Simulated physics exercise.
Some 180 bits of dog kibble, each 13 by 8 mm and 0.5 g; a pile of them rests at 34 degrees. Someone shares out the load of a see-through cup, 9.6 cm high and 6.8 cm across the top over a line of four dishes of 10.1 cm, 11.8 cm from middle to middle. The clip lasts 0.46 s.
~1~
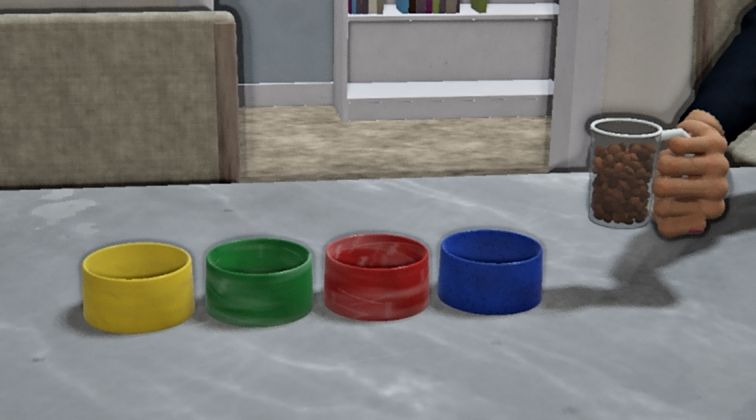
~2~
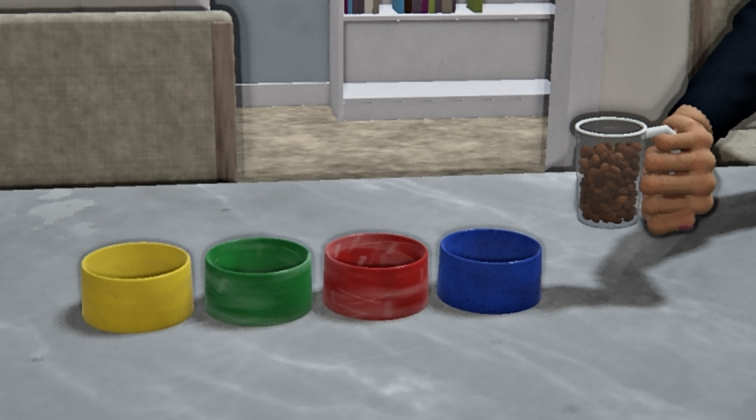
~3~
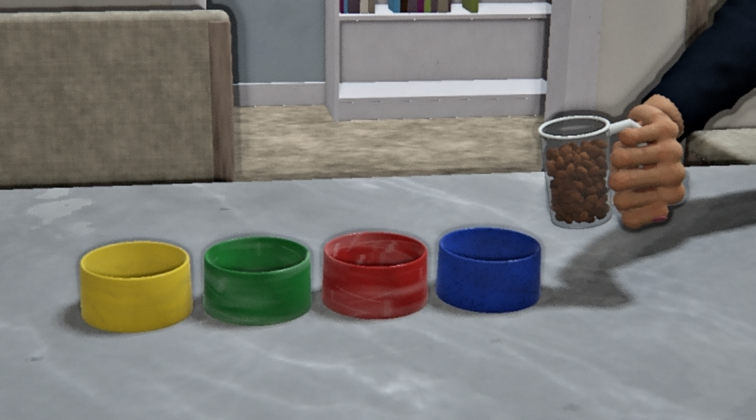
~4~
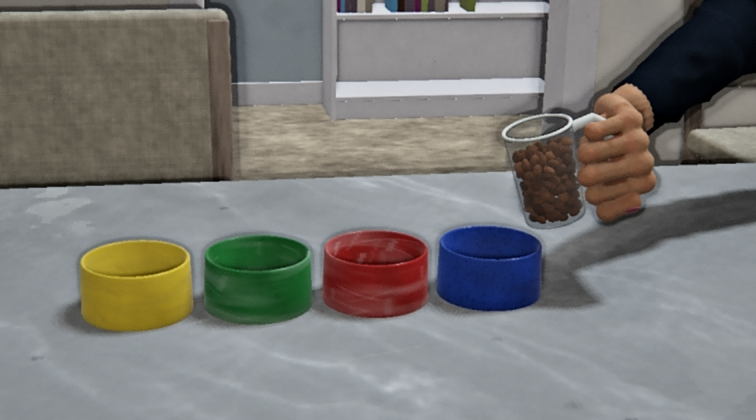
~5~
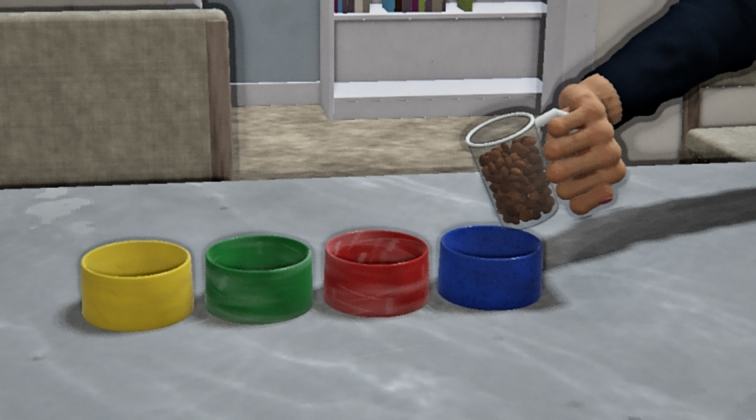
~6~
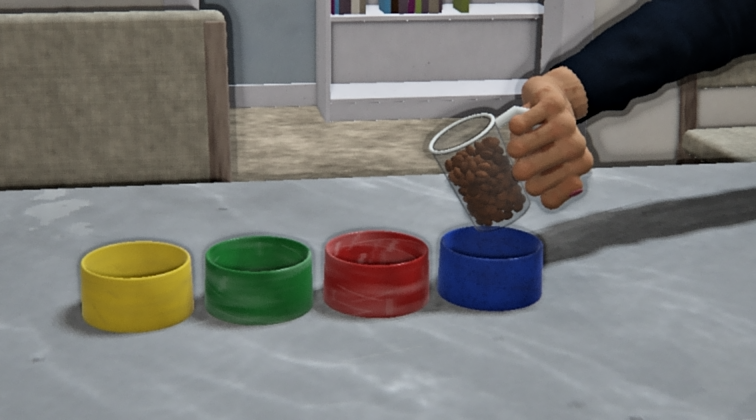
A hand moves a clear cup of brown pieces left, tilting it above a blue dish.
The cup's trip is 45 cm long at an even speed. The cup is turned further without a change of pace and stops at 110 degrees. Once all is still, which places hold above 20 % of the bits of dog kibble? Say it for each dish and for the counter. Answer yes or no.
Red dish: No; blue dish: No; green dish: No; yellow dish: Yes; on the counter: No.
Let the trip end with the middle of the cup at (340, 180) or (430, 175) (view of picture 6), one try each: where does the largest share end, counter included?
Most goes to: Green, then red.
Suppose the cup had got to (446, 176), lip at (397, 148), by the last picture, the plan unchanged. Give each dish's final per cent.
Red 0; blue 0; green 0; yellow 90.
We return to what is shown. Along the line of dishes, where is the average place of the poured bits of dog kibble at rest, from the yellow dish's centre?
About 1 cm to its left.
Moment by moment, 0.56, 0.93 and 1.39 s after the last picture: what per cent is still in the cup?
In turn: 100, 95, 65.
Then, 0.56 s after the last picture, tilt 67 degrees; cup holds 100 %.
Then, 0.93 s after the last picture, tilt 93 degrees; cup holds 95 %, yellow 5 %.
Then, 1.39 s after the last picture, tilt 110 degrees; cup holds 65 %, yellow 35 %.
In the end, red 0 %, blue 0 %, green 0 %, yellow 90 %, counter 0 %, cup 10 %.
